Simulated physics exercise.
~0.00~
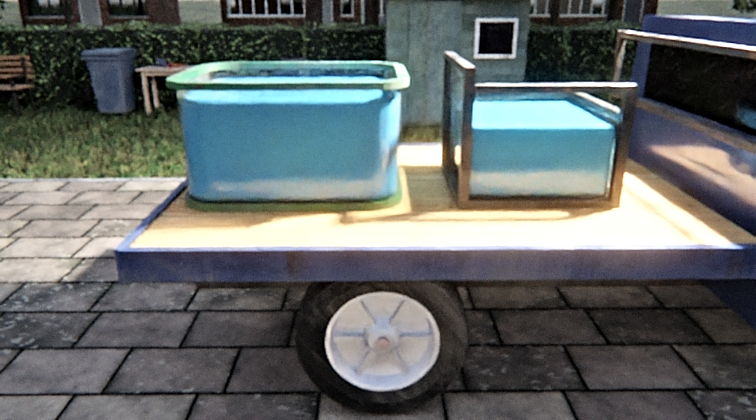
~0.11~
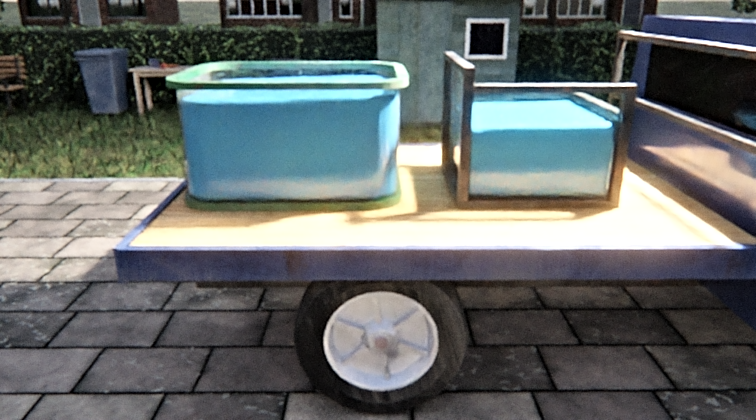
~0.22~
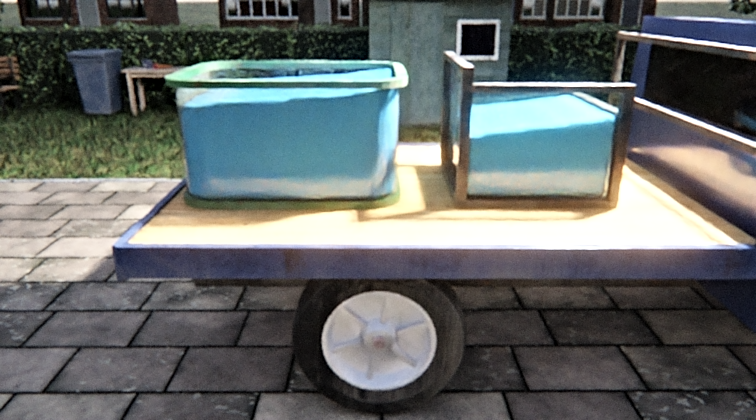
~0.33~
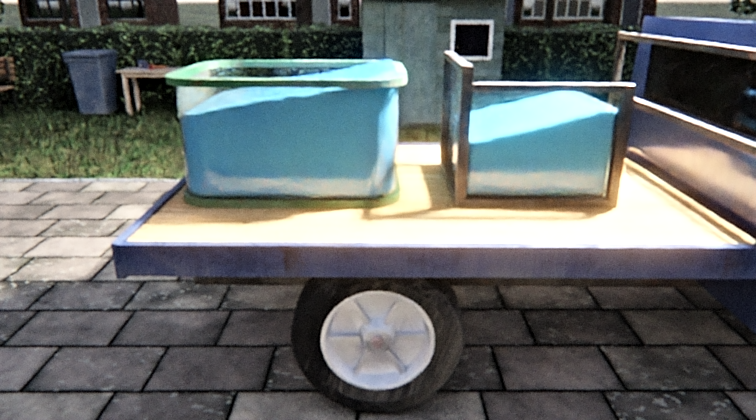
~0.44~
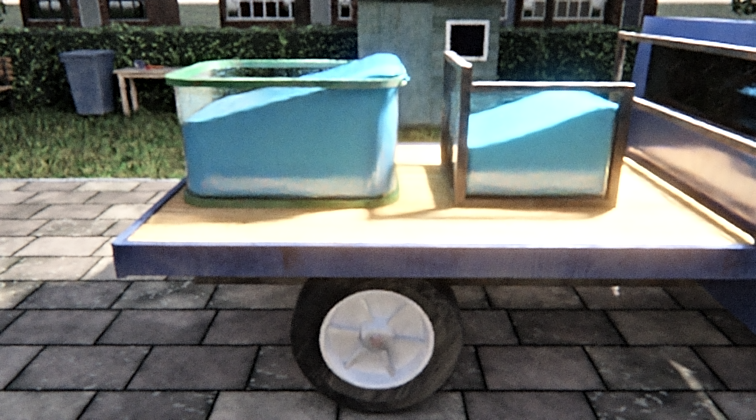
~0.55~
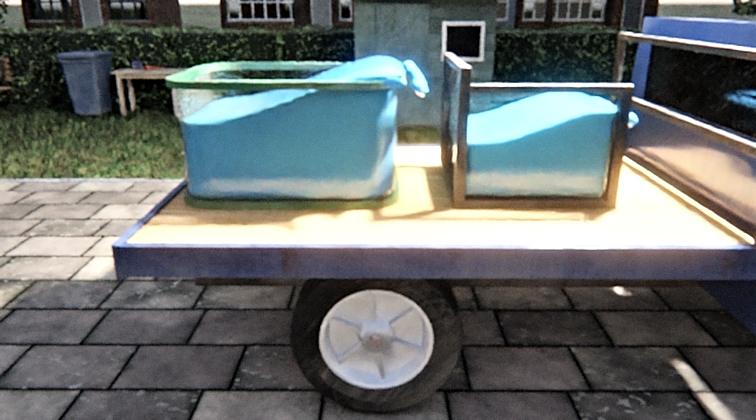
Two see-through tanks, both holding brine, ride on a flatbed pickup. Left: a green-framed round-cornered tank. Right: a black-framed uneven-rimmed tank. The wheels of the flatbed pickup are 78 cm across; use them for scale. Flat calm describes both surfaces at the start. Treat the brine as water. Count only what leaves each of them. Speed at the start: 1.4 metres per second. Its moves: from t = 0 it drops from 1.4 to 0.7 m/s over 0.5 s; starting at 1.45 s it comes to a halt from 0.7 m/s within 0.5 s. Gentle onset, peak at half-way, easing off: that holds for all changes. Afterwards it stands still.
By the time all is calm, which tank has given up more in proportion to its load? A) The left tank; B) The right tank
A, the left tank.
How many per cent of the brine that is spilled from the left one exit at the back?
Spill fraction there: Roughly 10 per cent.
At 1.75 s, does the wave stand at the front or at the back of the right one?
Forward.
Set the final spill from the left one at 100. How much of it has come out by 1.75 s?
By then it's around 20 per cent.
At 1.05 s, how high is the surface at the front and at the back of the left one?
Front level 40 cm, back level 62 cm.
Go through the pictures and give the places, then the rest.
The first frame shows left tank, front level (383, 94), back level (195, 95); right tank, front level (596, 123), back level (484, 123); the front is on the right, levels are read along the near walls.
The second frame shows left tank, front level (382, 94), back level (194, 95); right tank, front level (595, 123), back level (483, 123).
The third frame shows left tank, front level (381, 85), back level (195, 101); right tank, front level (595, 116), back level (482, 131).
The fourth frame shows left tank, front level (381, 71), back level (196, 112); right tank, front level (596, 107), back level (481, 137).
The fifth frame shows left tank, front level (380, 68), back level (196, 116); right tank, front level (596, 104), back level (480, 139).
The sixth frame shows left tank, front level (379, 70), back level (196, 117); right tank, front level (594, 109), back level (479, 138).
By 1.05 s the left one has lost 1 per cent, over the front (front 39 cm, back 61 cm); the right one has lost 1 per cent, over the front (front 28 cm, back 44 cm).
By 1.75 s the left one has lost 2 per cent, over the front and the back (front 67 cm, back 35 cm); the right one has lost 1 per cent, over the front (front 40 cm, back 27 cm).
By 2.45 s the left one has lost 7 per cent, over the front, a little elsewhere (front 36 cm, back 65 cm); the right one has lost 3 per cent, over the front (front 31 cm, back 38 cm).
By 4.93 s the left one has lost 10 per cent, over the front, a little elsewhere; the right one has lost 3 per cent, over the front.
